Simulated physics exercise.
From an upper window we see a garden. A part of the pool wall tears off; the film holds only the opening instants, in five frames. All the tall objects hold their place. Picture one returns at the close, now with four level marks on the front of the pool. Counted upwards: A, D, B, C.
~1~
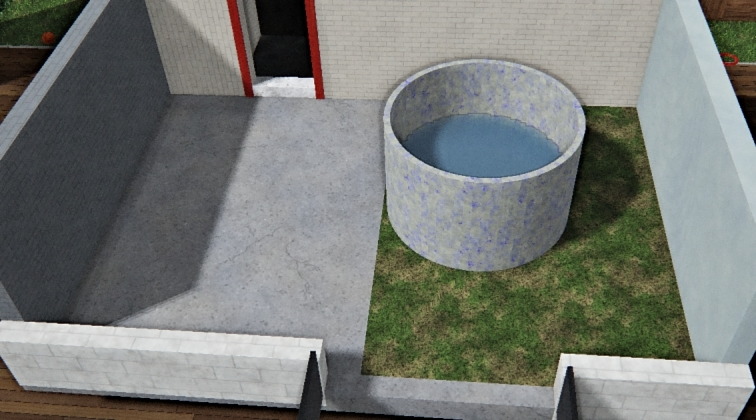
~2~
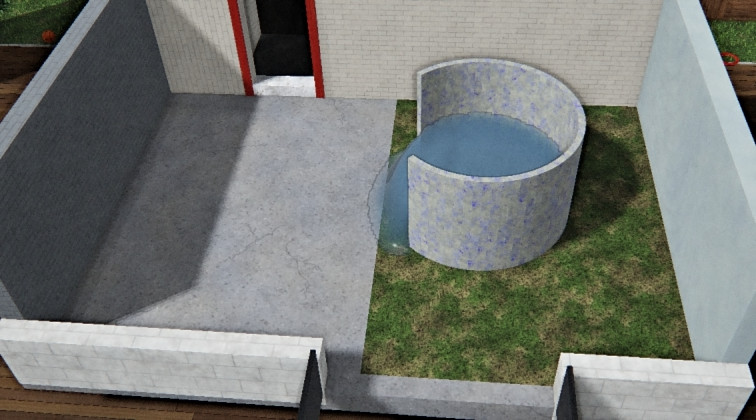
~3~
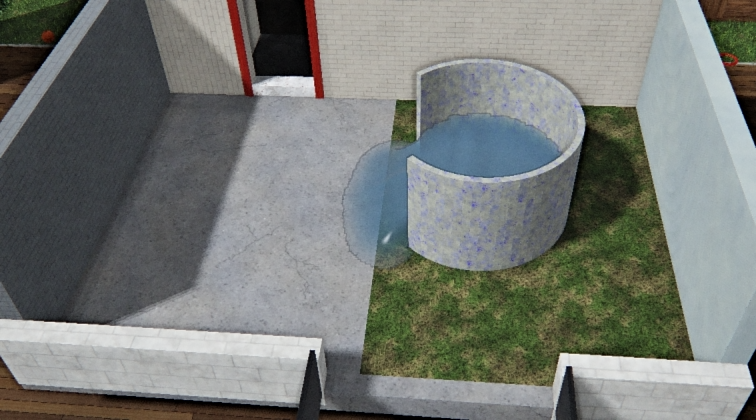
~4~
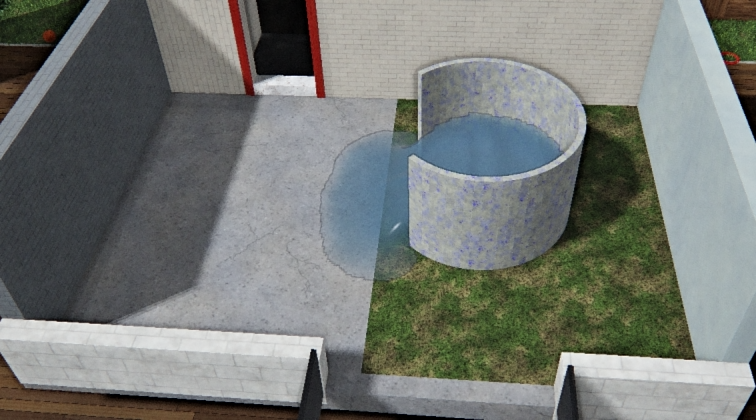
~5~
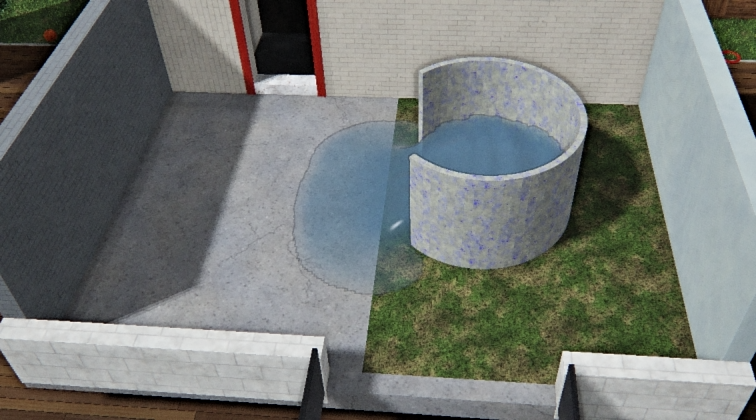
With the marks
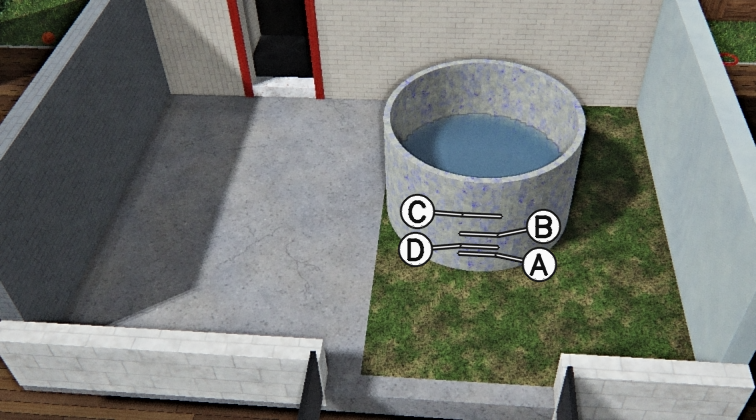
Round stone pool in a walled garden opening on its left side, water pouring out and spreading across grass and grey paving.
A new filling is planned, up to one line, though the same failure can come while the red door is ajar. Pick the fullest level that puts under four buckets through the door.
Use mark C.
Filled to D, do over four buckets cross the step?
No, not at all.
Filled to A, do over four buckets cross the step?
No.
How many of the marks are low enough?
All of the four.
On the marked copy, A at (477, 254); B at (479, 234); C at (481, 215); D at (478, 246); from the bottom up A, D, B, C.
If A is chosen, nothing gets over.
If B is chosen, nothing gets over.
If C is chosen, a bucket or two gets in.
If D is chosen, nothing gets over.
